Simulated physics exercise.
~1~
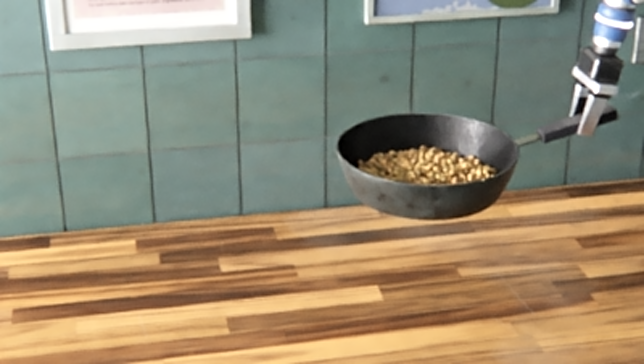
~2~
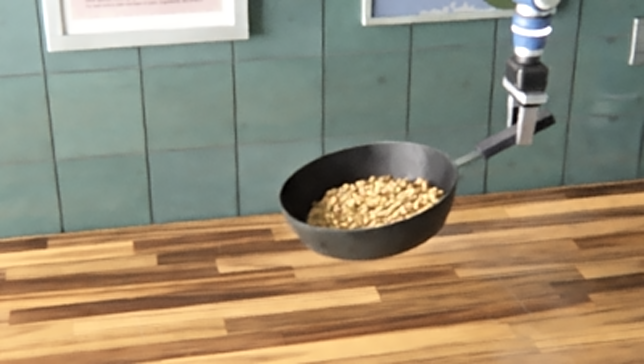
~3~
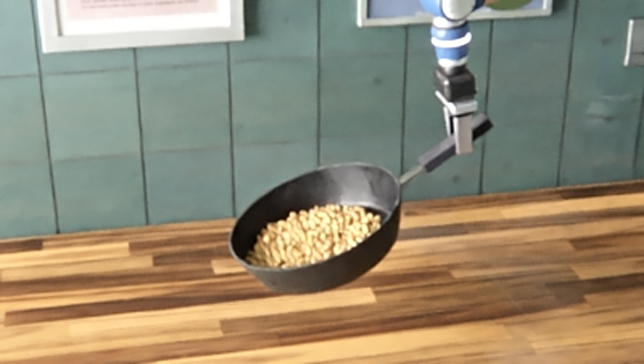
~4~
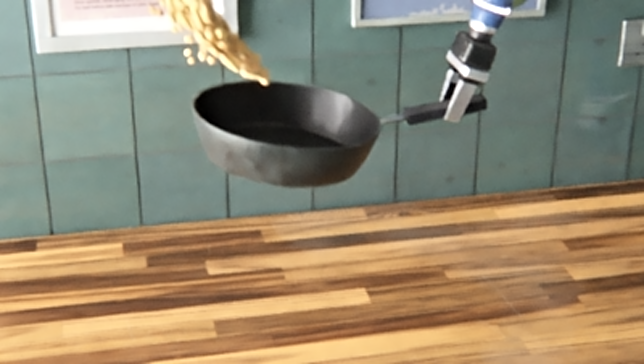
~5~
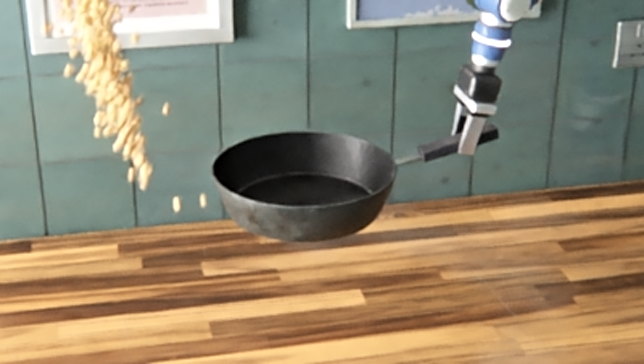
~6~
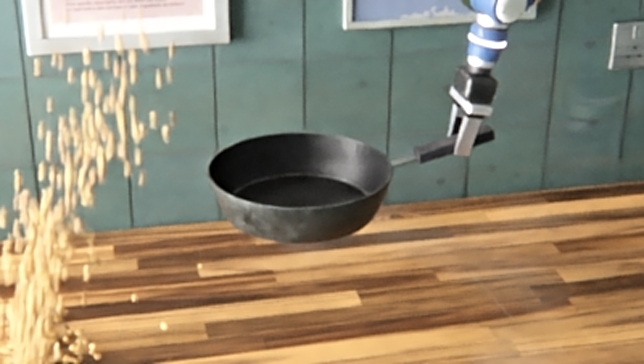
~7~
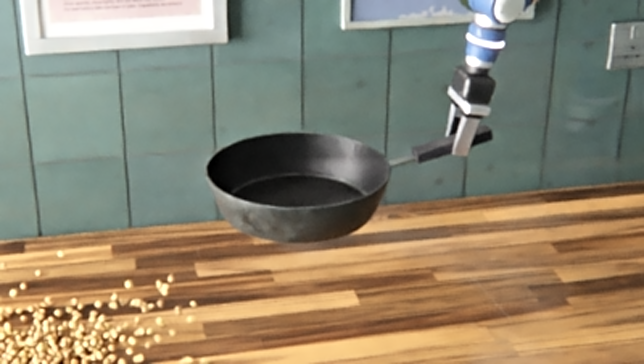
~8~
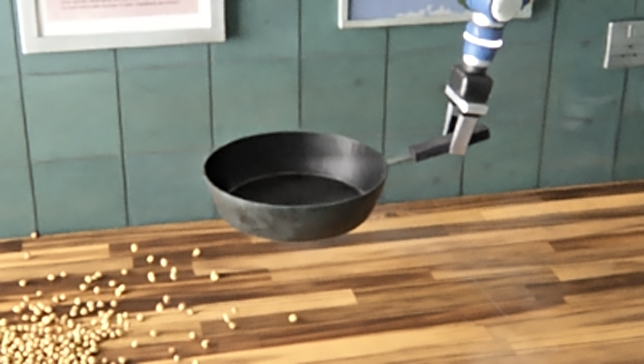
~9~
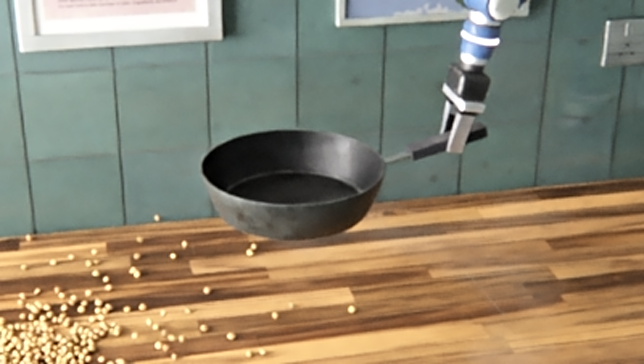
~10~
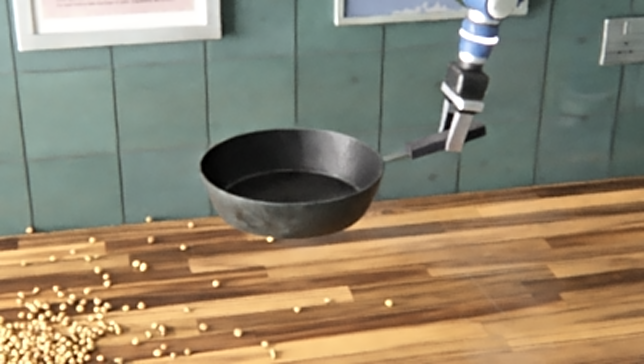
Above a striped wooden counter against a green tiled wall, a robot arm holds a dark frying pan containing a heap of dried chickpeas. The arm swings the pan left and downward, tilting it slightly as the chickpeas stay inside. It then jerks the pan upward, and the whole load flies out over the left rim in a dense stream. As the pan drops a little and levels out, empty, the chickpeas spread in the air and rain down to the left. They hit the counter, bounce and scatter toward the right. Finally, the arm holds the empty pan still above the counter, with the chickpeas strewn across its left side.
